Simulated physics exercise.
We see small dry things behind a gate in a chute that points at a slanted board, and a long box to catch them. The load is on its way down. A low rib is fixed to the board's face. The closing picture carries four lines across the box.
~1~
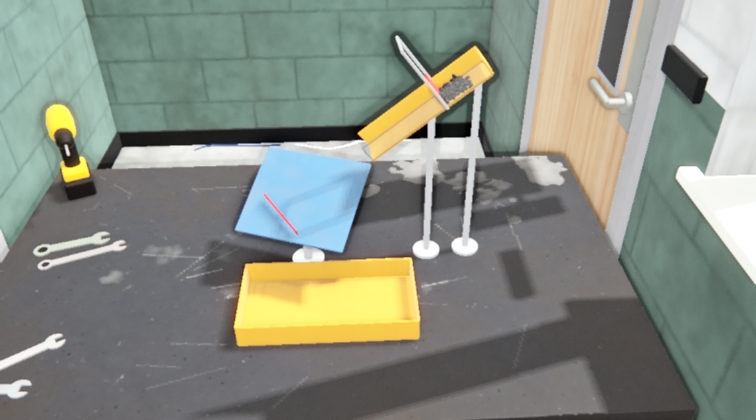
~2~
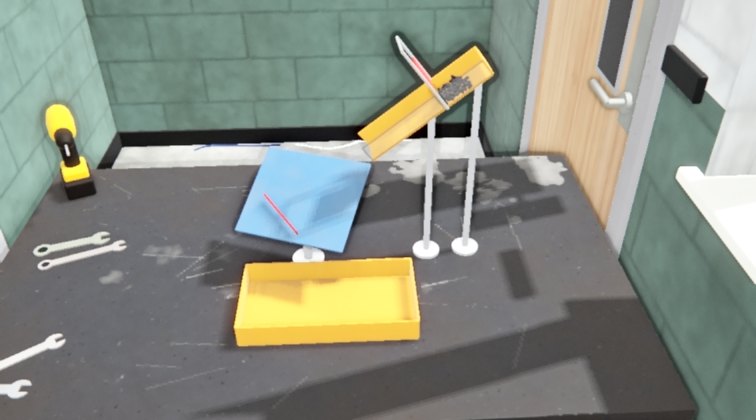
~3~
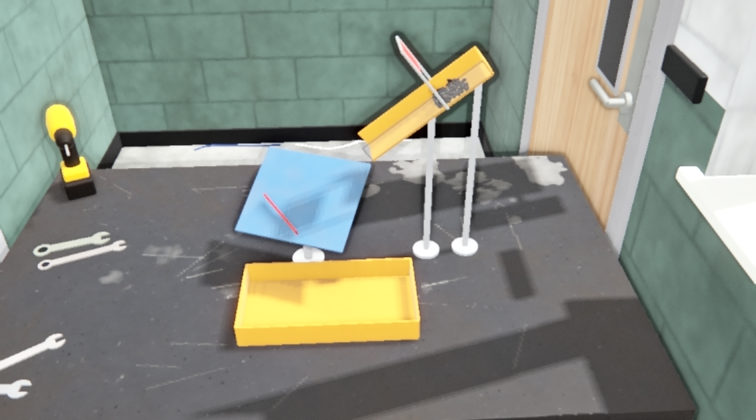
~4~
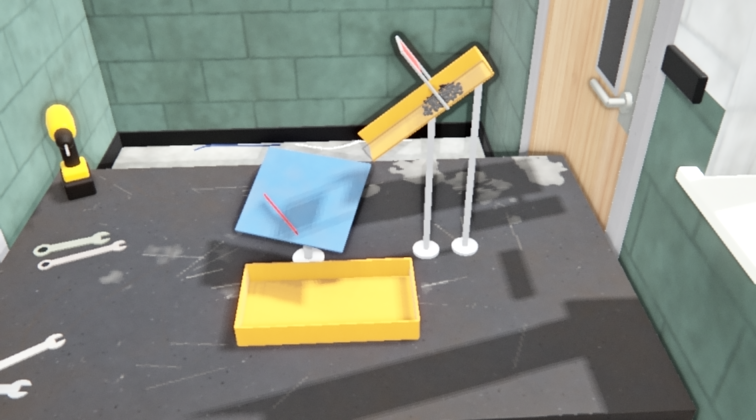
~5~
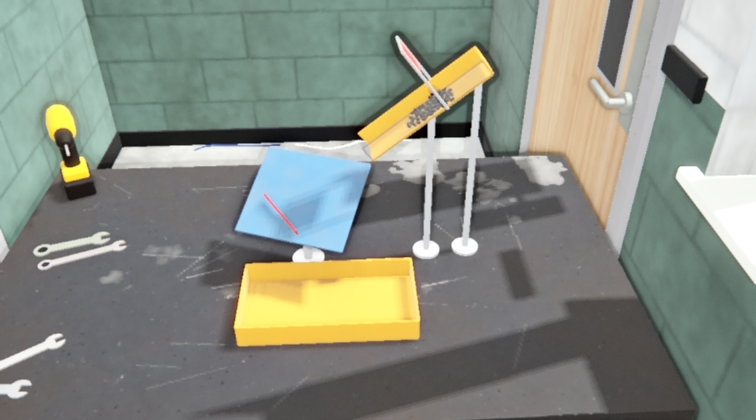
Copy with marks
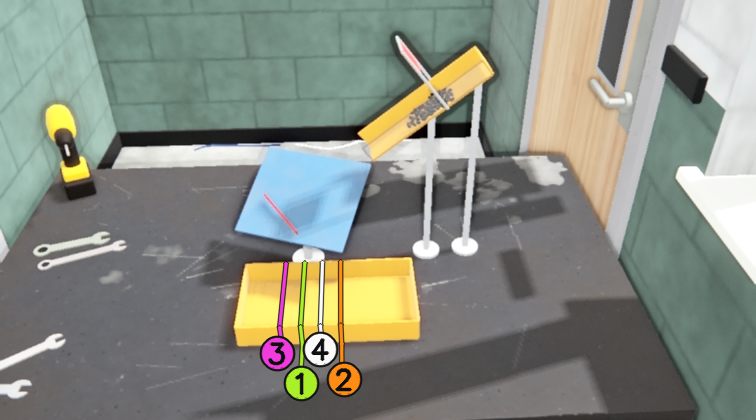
Small dark pieces sit bunched near the top of a tilted yellow chute on thin stands, above a slanted blue board and an empty yellow box. They begin to slip down the chute, then spread into a looser patch partway along it, while everything else stays still.
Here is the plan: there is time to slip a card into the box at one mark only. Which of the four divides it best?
The answer is line 1.
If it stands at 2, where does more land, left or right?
More lands on the left.
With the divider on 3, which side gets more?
The right side.
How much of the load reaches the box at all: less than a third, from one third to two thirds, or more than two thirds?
It is from one third to two thirds.
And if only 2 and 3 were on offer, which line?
That would be 3.
On the marked copy, line 1 crosses the front rim at (300, 325); line 2 crosses the front rim at (340, 324); line 3 crosses the front rim at (279, 326); line 4 crosses the front rim at (320, 325).
If 1 is chosen, of what is caught, roughly two thirds on the left of the divider, roughly a third on the right.
If 2 is chosen, of what is caught, every piece on the left of the divider, not one piece on the right.
If 3 is chosen, of what is caught, about a tenth on the left of the divider, the larger part on the right.
If 4 is chosen, of what is caught, almost all on the left of the divider, just a few on the right.
